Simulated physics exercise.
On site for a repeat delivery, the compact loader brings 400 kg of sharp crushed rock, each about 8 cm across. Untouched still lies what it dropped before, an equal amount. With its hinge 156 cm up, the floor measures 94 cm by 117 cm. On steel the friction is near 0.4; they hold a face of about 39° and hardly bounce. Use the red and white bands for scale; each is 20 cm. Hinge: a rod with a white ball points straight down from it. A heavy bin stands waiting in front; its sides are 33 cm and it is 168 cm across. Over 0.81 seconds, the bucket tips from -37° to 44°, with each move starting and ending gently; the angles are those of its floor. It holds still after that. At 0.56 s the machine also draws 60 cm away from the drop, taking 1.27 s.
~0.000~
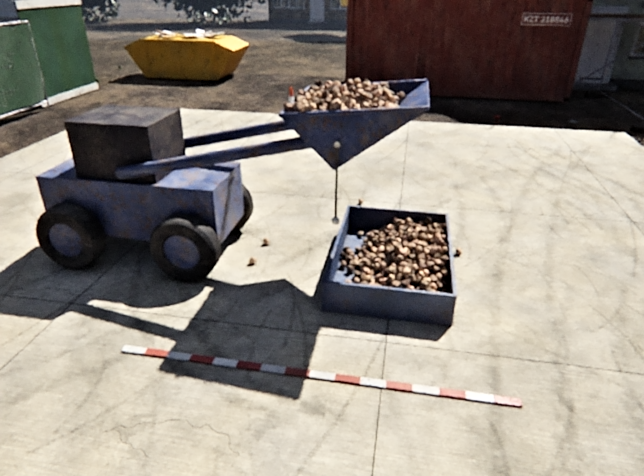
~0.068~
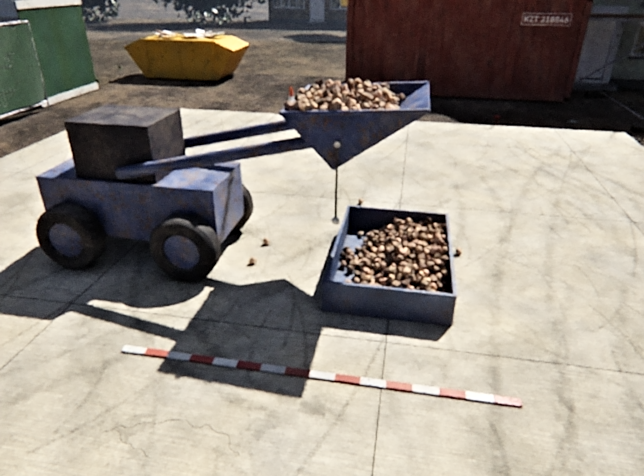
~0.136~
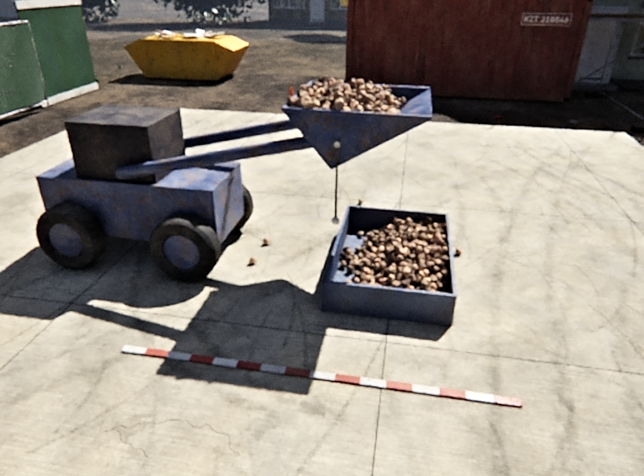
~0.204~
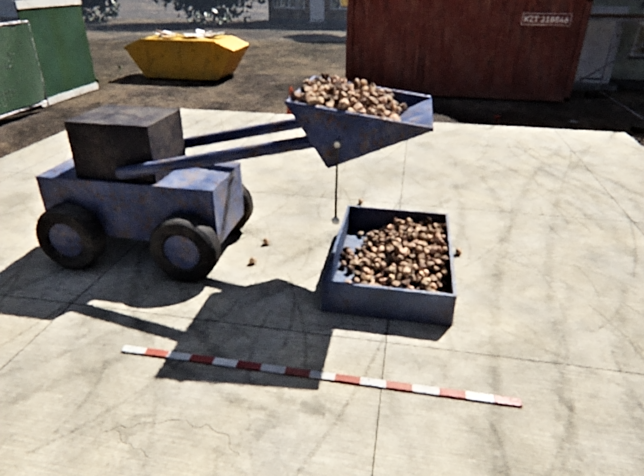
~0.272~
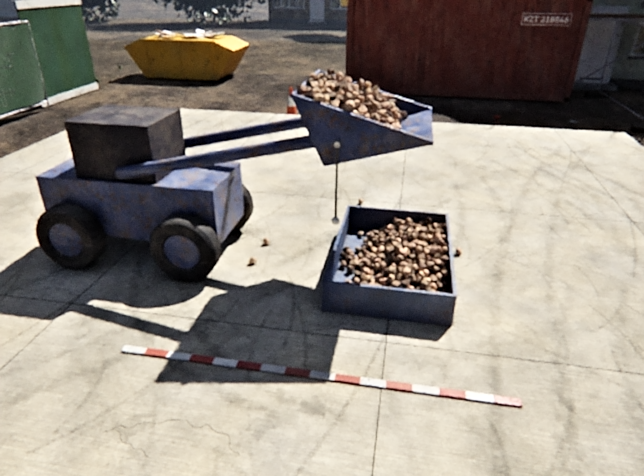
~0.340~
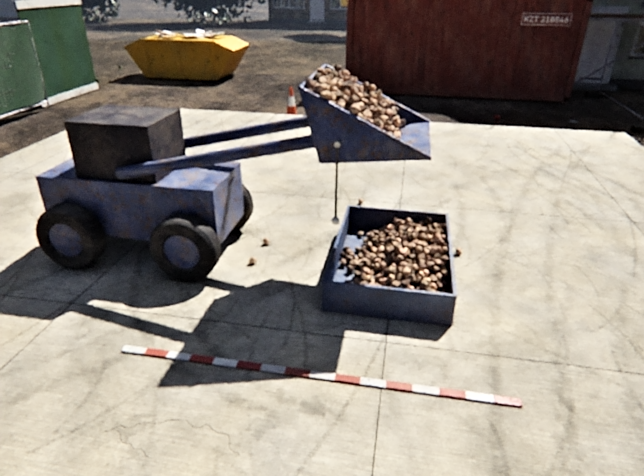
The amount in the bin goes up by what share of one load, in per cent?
It goes up by about 96 per cent of one load.
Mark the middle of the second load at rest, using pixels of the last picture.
The centre sits about (393, 248).
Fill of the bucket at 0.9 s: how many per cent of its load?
It holds some 70 per cent.
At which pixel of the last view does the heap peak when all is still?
Peak pixel: Approx. (415, 235).
After 0.6 s the floor is at 32°; in per cent of one load, 100 in the bucket, 100 in the bin; the foremost stones are at (445, 258).
After 0.9 s the floor is at 44°; in per cent of one load, 68 in the bucket, 133 in the bin; the foremost stones are at (445, 259).
After 2.3 s the floor is at 44°; in per cent of one load, 0 in the bucket, 196 in the bin, 5 beside or beyond the bin; the foremost stones are at (511, 275).
After 5.0 s the floor is at 44°; in per cent of one load, 0 in the bucket, 196 in the bin, 5 beside or beyond the bin; the foremost stones are at (511, 275). Net gain in the bin, 96.
